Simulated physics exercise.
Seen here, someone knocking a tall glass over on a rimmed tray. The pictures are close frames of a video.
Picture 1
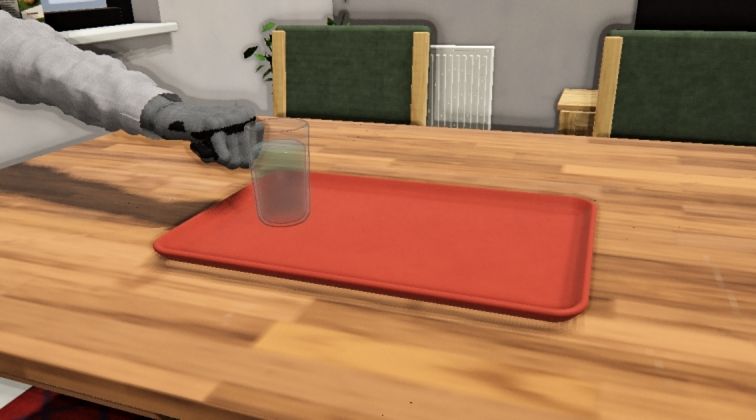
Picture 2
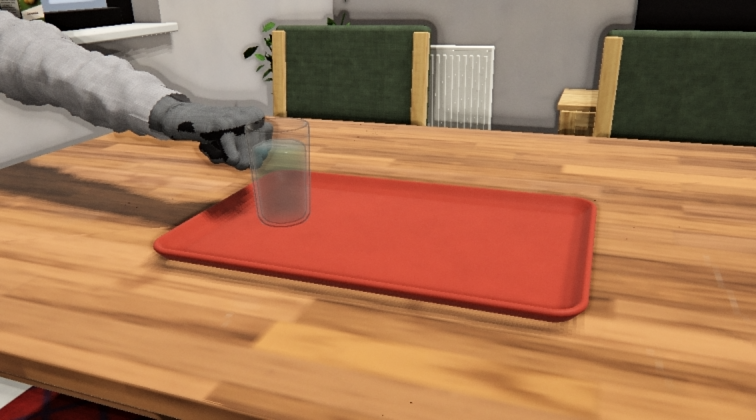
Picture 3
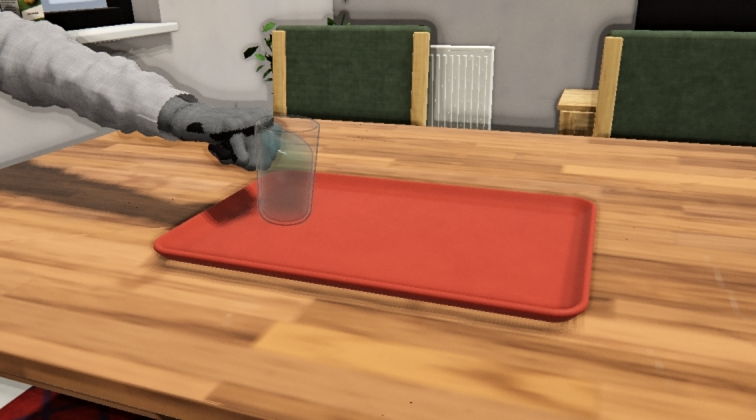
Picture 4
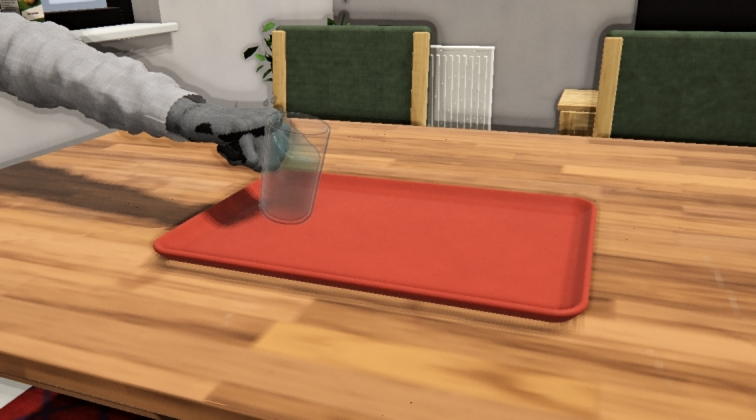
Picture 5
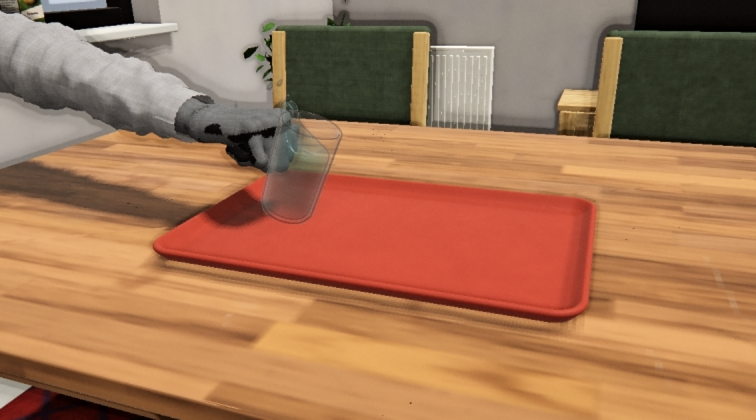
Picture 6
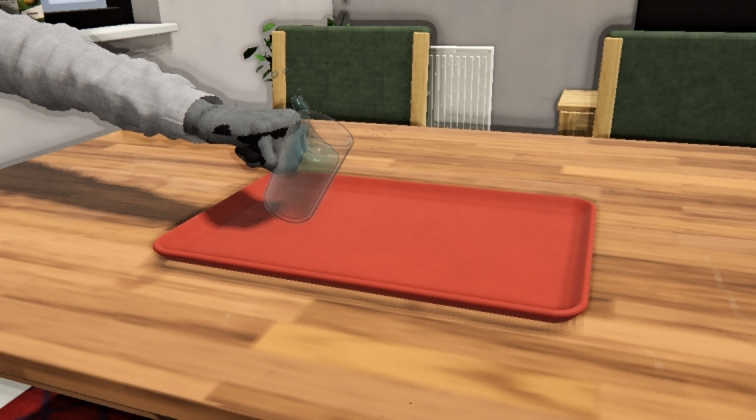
A tall clear glass, upright at first on a red rimmed tray on a wooden table, leans steadily to the right as a dark-gloved hand in a grey sleeve pushes its upper part from the left.
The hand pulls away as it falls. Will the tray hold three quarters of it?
As it turns out, over a quarter gets off the tray.
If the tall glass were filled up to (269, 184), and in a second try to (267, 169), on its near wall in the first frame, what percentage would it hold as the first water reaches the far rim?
First some 45, then 45 per cent.
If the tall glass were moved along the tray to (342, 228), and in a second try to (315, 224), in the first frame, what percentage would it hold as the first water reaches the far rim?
Roughly 65 per cent, and 55 per cent.
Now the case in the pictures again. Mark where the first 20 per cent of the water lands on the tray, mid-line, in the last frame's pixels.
Around (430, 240).
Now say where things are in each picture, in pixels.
Tilt 0°; right rim (303, 129); surface from (258, 143) to (304, 146); the tray's far rim is at (590, 248); the tray is clear ahead, in the first frame.
Tilt 0°; right rim (304, 129); surface from (258, 143) to (305, 146), in the second frame.
Tilt 7°; right rim (315, 130); surface from (266, 118) to (308, 148), in the third frame.
Tilt 14°; right rim (326, 134); surface from (275, 127) to (320, 157); 1 per cent is over the edge, in the fourth frame.
Tilt 21°; right rim (337, 139); surface from (281, 142) to (328, 154); 1 per cent is over the edge, in the fifth frame.
Tilt 29°; right rim (349, 146); surface from (287, 154) to (336, 151); 2 per cent is over the edge, in the sixth frame.
A moment on, the tall glass lies on its side and 81 per cent is in the glass, 11 on the tray and 8 above or beyond its rim.
Next, the tall glass lies on its side and 42 per cent is in the glass, 53 on the tray and 6 above or beyond its rim.
Then the tall glass lies on its side and 25 per cent is in the glass, 53 on the tray and 22 above or beyond its rim.
Later the tall glass lies on its side and 13 per cent is in the glass, 41 on the tray and 46 above or beyond its rim.
At rest 54 per cent is held by tray and glass, 46 is off the tray.
